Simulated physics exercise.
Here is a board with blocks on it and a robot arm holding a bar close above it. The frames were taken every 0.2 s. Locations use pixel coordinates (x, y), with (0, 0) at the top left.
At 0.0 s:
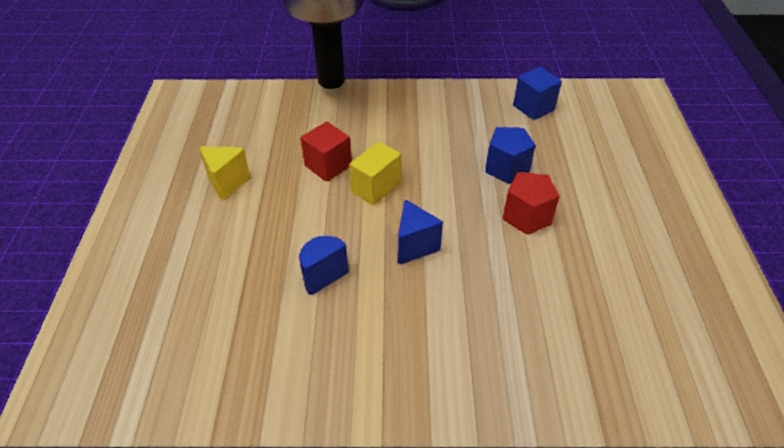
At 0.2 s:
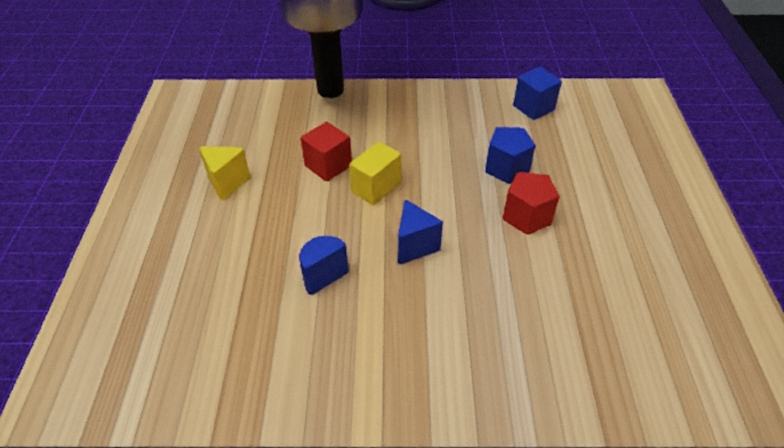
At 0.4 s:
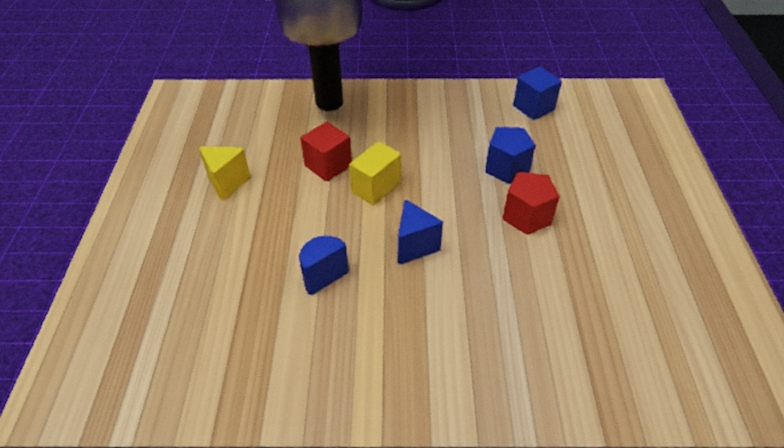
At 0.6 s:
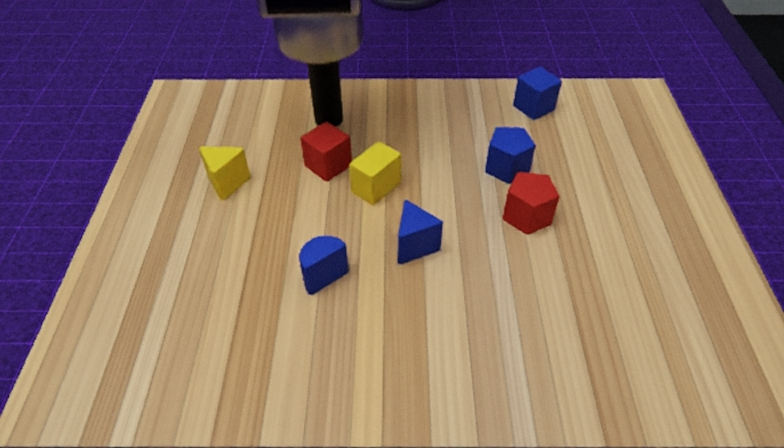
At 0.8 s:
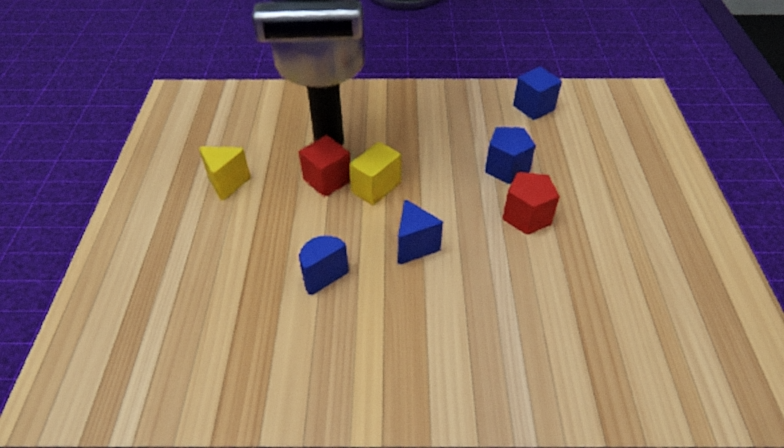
A robot arm's black bar moved down the wooden board toward the red cube, then nudged it slightly nearer the viewer, beside the yellow block, while the other blue, red and yellow blocks stayed still.
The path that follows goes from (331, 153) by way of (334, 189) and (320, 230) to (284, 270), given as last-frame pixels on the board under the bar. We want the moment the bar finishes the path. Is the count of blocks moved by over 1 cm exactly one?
Short answer: Yes.
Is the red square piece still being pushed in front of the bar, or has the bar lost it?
The red square piece is leading.
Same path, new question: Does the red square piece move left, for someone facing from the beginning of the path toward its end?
No, that is not how it ends up.
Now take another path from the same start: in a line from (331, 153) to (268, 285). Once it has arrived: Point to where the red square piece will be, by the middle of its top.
When the path ends, it will be at (323, 214).
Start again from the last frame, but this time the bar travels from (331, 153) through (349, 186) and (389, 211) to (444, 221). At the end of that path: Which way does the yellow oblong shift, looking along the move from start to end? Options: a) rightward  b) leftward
I choose b.
What follows on the original path. One third of the way, bar (333, 179); red square piece (314, 189), turned 30° clockwise.
Two thirds of the way, bar (319, 219); red square piece (287, 223), turned 80° clockwise.
At the end, bar (282, 259); red square piece (239, 259), turned 110° clockwise; yellow oblong unmoved.
